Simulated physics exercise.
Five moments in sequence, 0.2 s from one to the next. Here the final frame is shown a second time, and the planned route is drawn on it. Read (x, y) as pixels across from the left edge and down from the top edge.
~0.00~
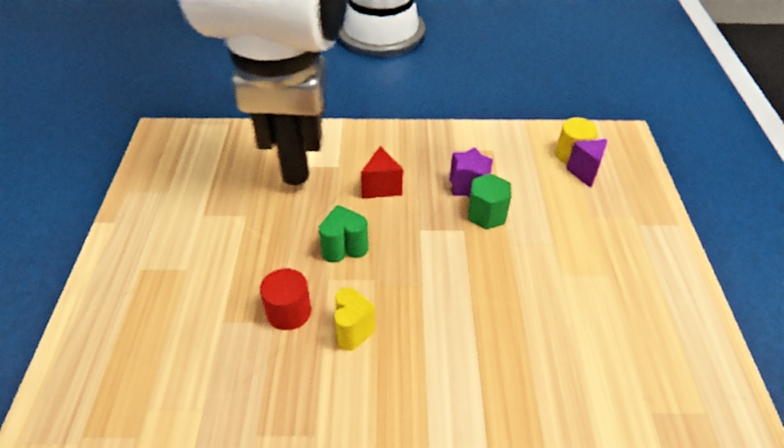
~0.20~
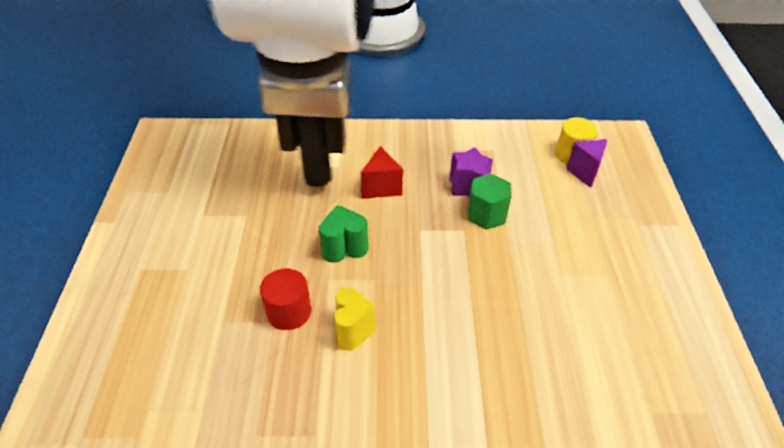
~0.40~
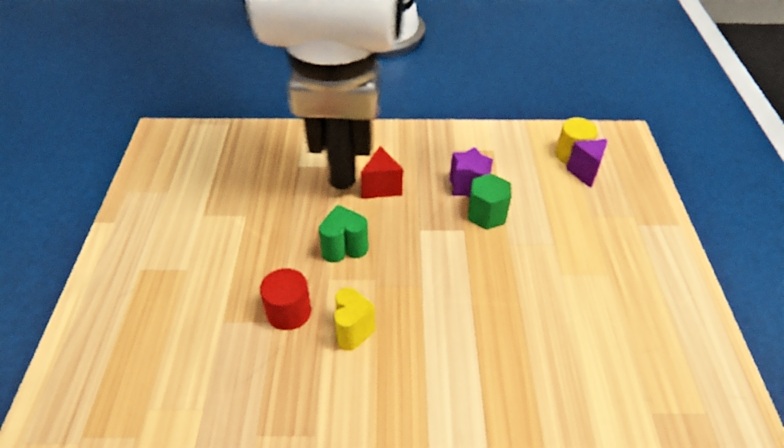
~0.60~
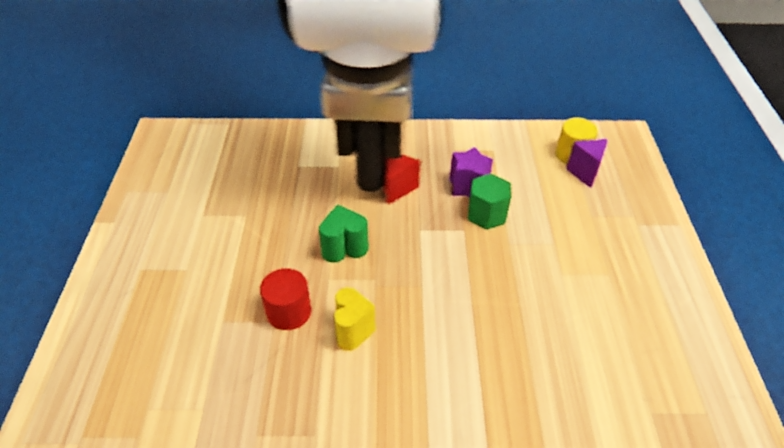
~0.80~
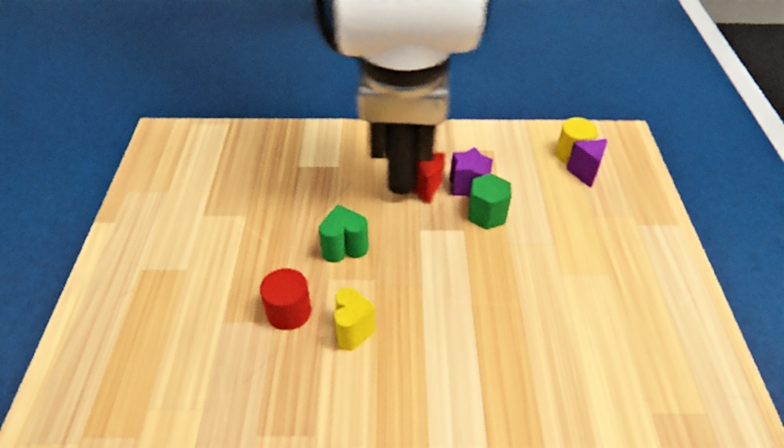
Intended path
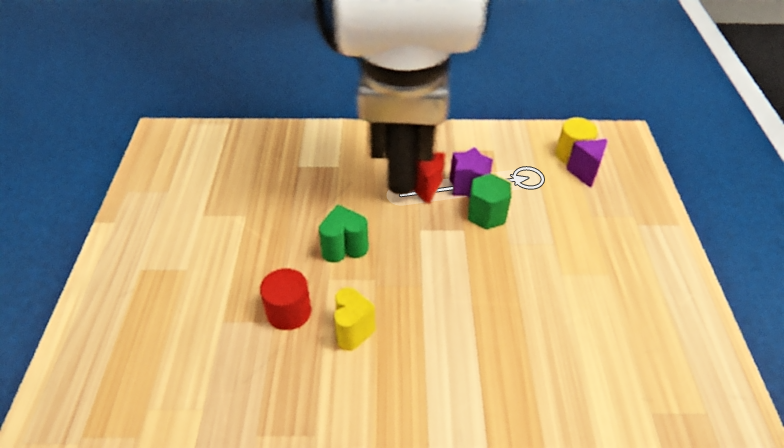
A robot arm with a dark tip moved right along the far side of a wooden board, reached the red triangle and pushed it right, close to the purple star, while the other blocks stayed still.
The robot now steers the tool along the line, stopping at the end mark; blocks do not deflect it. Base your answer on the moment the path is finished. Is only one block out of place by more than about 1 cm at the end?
No, that is not what happens.
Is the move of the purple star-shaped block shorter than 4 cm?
No
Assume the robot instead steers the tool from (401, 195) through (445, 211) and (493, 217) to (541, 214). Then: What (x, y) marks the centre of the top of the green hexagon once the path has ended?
The top centre is at (583, 185).
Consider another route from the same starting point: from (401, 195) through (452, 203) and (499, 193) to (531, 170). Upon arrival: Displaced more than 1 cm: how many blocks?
The way I see it, the answer is three or more.
Path on the board, in a line from (401, 195) to (529, 178).
What follows on the original path. One third of the way, tool at (446, 179); red triangle at (457, 144), turned 15° anticlockwise; purple star-shaped block at (485, 158), turned 20° clockwise.
Two thirds of the way, tool at (489, 173); red triangle at (468, 140), turned 60° anticlockwise; purple star-shaped block at (521, 155).
At the end, tool at (531, 167); red triangle at (468, 140), turned 60° anticlockwise; purple star-shaped block at (565, 150); green hexagon in place.
